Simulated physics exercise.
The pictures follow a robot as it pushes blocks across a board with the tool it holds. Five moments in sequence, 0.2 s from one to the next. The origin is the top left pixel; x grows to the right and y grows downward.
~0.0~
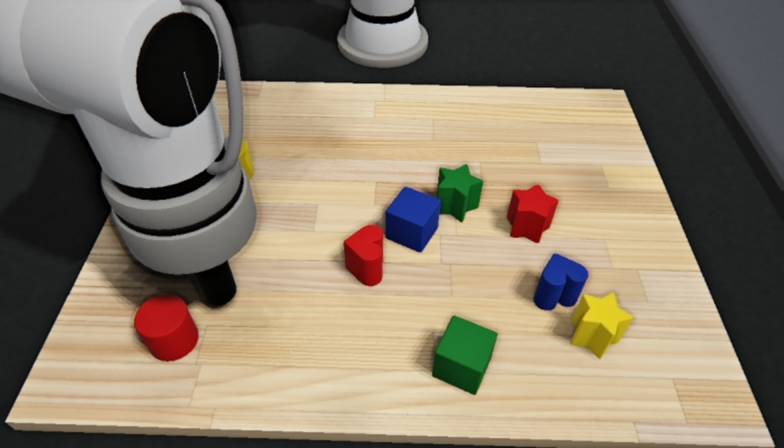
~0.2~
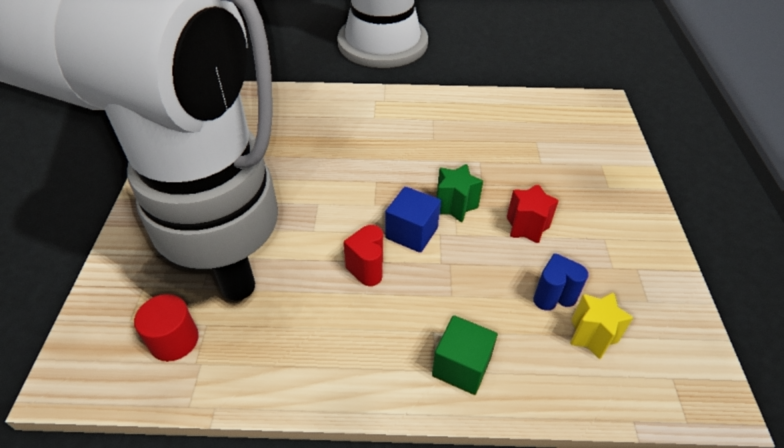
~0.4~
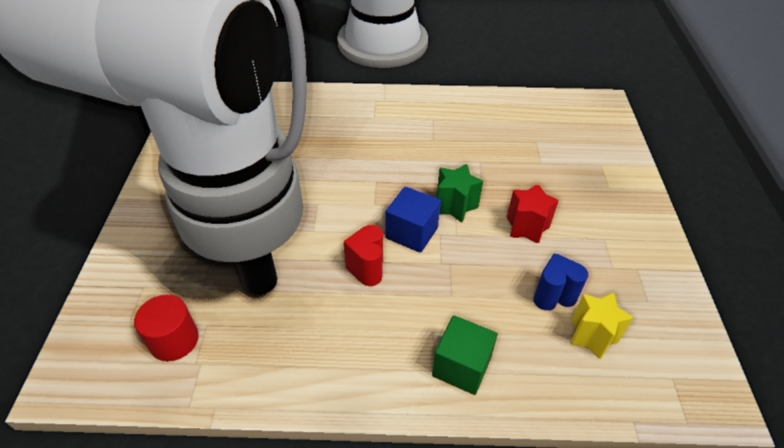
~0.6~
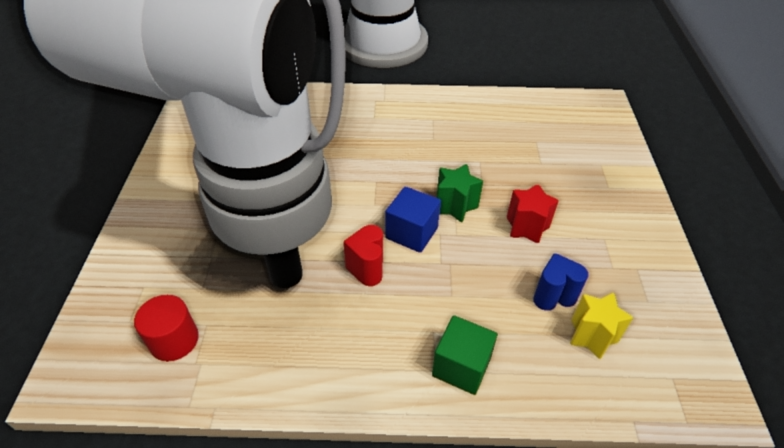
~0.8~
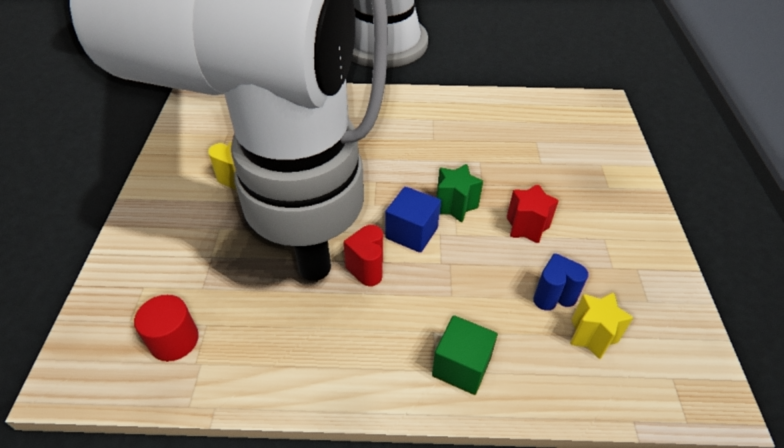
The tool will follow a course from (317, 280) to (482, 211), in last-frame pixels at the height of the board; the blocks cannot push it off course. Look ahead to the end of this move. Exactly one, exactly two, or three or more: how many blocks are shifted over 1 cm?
I predict three or more.
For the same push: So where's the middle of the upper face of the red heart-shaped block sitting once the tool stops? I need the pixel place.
It comes to (425, 236).
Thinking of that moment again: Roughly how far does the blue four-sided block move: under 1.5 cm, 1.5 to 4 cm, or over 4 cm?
Distance: Above 4 cm.
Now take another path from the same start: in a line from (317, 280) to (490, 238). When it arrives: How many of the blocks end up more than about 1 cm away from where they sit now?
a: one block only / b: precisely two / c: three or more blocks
b - precisely two.
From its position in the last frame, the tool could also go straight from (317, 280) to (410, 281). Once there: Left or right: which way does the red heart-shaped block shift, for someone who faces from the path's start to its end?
To the path's left.
The first path, step by step. One third of the way, tool at (376, 243); red heart-shaped block at (407, 235), turned 65° clockwise.
Two thirds of the way, tool at (433, 219); red heart-shaped block at (425, 236), turned 95° clockwise; blue four-sided block at (446, 179); green star block at (478, 164), turned 20° clockwise.
At the end, tool at (485, 199); red heart-shaped block at (425, 236), turned 95° clockwise; blue four-sided block at (460, 163), turned 50° anticlockwise; green star block at (491, 149), turned 45° clockwise; red star block in place.
